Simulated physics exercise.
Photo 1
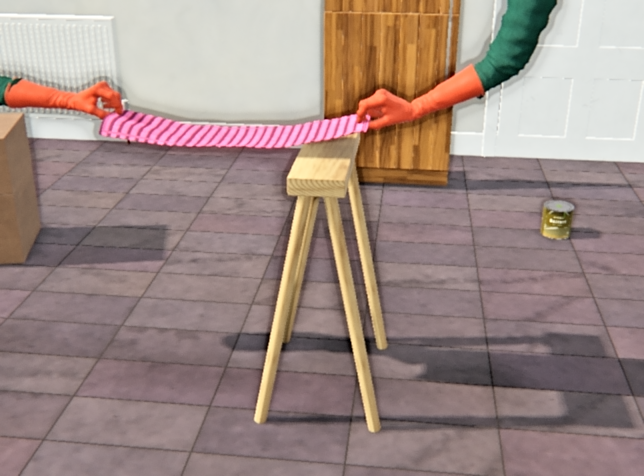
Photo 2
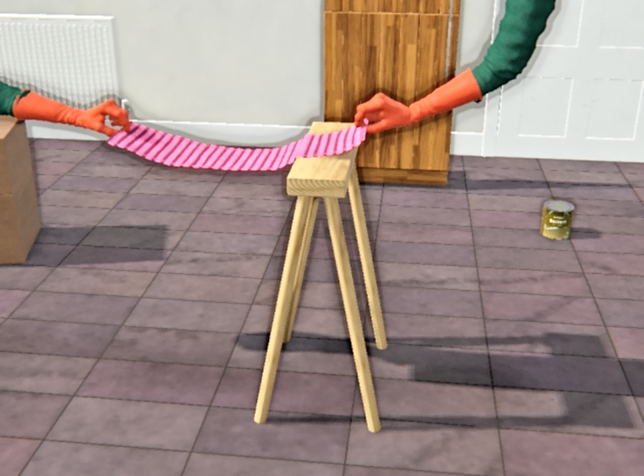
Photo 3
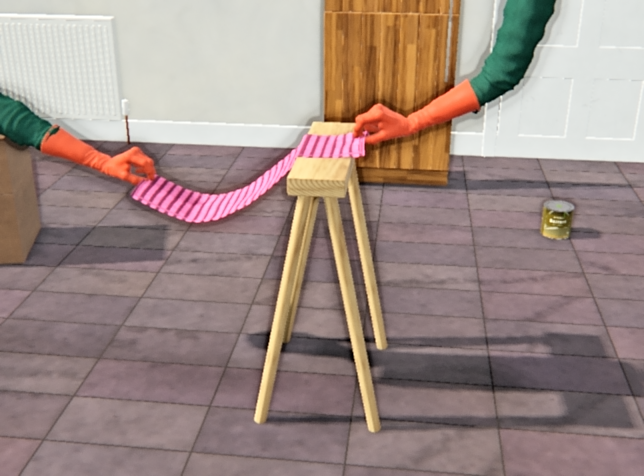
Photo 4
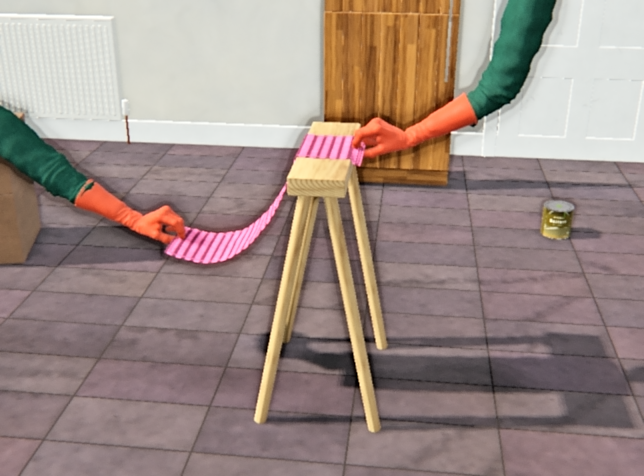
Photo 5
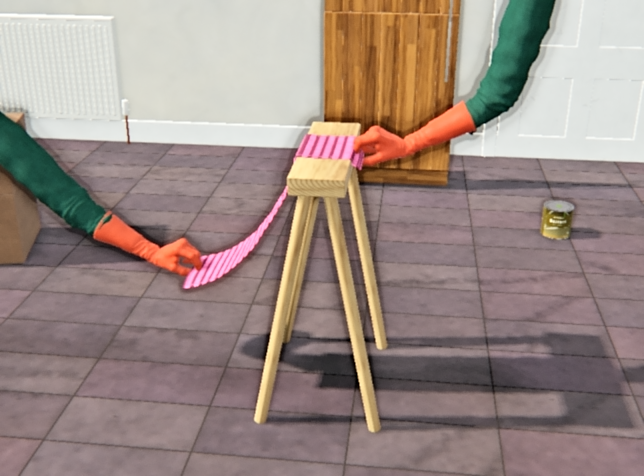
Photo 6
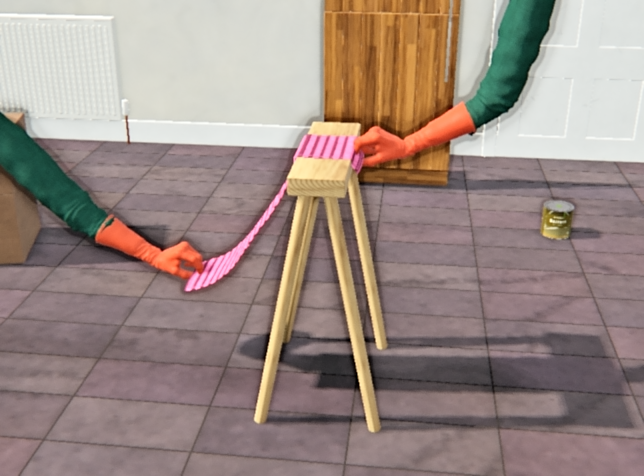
Pink ribbed towel held at both ends by orange-gloved hands, draping over a wooden trestle as the left hand lowers its end.
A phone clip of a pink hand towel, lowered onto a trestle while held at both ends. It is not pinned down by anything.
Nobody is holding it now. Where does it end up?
Oh, it's going to come down to the left.
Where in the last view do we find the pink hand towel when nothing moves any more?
Roughly (288, 376).
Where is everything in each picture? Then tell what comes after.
In the first picture, left end (104, 135); right end (360, 131); top of the trestle (316, 183).
In the second picture, left end (111, 144); right end (361, 143).
In the third picture, left end (135, 198); right end (359, 156); top of the trestle (316, 183).
In the fourth picture, left end (169, 254); right end (355, 165).
In the fifth picture, left end (187, 288); right end (356, 167).
In the sixth picture, left end (189, 290); right end (354, 169); far more of it on the left.
Then, 0.34 s after the last picture, hand towel sliding left.
Then, 0.60 s after the last picture, hand towel in a heap on the floor near (292, 367).
At rest, hand towel in a heap on the floor near (288, 376). The pink hand towel falls on the left side.
